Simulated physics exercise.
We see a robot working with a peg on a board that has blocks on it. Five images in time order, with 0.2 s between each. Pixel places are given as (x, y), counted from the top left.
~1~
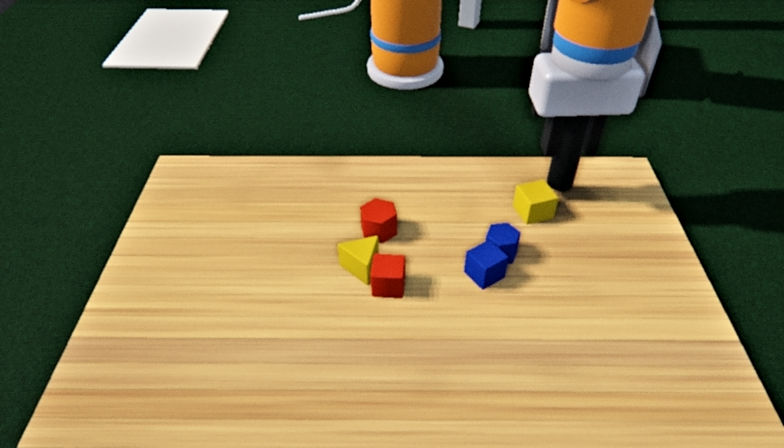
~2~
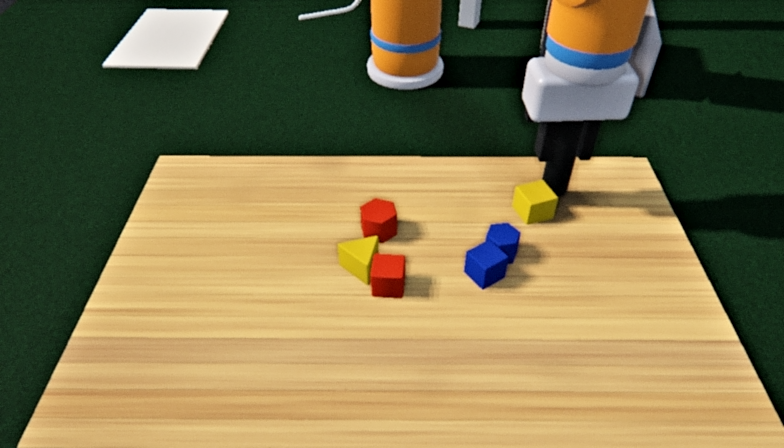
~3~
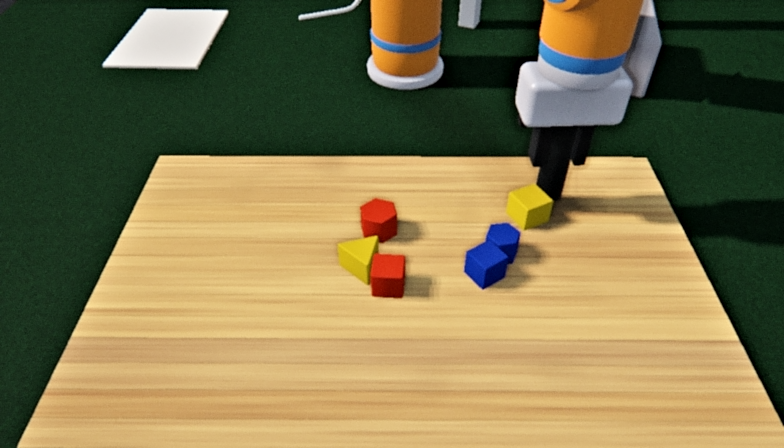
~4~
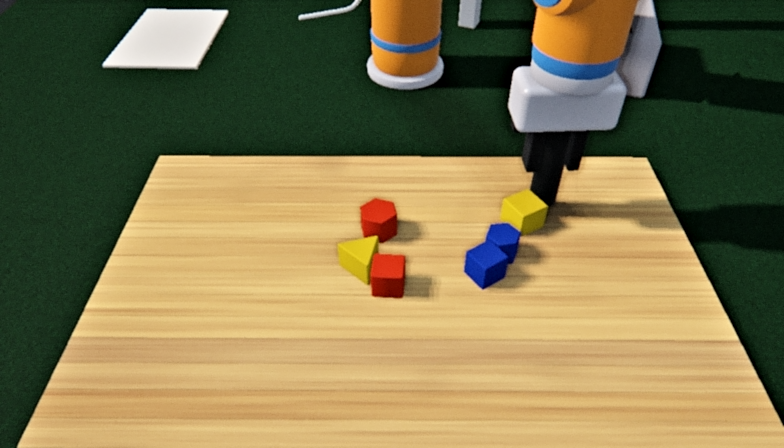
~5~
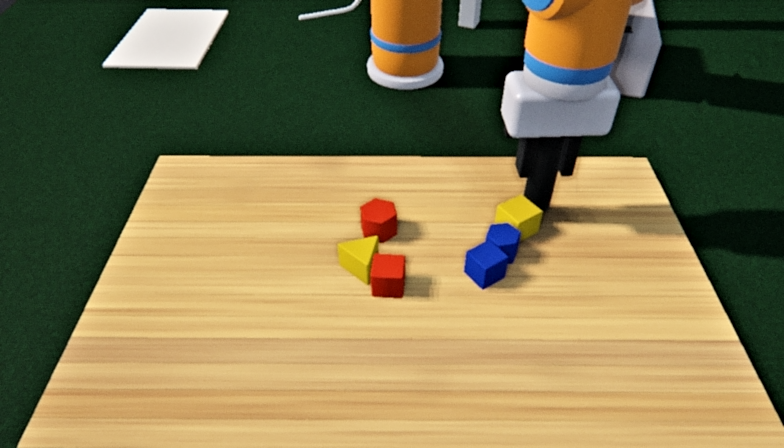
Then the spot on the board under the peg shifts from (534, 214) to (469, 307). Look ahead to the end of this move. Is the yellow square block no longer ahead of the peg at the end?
Answer: No.
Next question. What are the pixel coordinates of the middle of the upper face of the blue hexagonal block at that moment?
At the end it should sit near (425, 332).
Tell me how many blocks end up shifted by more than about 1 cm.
I think three or more will be displaced.
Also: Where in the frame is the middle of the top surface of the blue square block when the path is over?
(400, 356)
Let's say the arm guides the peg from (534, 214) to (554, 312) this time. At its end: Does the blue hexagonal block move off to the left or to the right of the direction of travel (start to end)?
It slides rightward.
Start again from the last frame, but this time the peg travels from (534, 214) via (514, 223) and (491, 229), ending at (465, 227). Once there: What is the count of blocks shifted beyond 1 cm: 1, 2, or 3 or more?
The answer is three or more blocks, counting only moves over 1 cm.
The first path, step by step. One third of the way, peg (516, 233); blue square block (466, 282); blue hexagonal block (483, 260); yellow square block (499, 238).
Two thirds of the way, peg (495, 264); blue square block (436, 318); blue hexagonal block (456, 295); yellow square block (475, 270).
At the end, peg (471, 298); red square block not moved; blue square block (400, 356); blue hexagonal block (425, 332); yellow square block (447, 306).
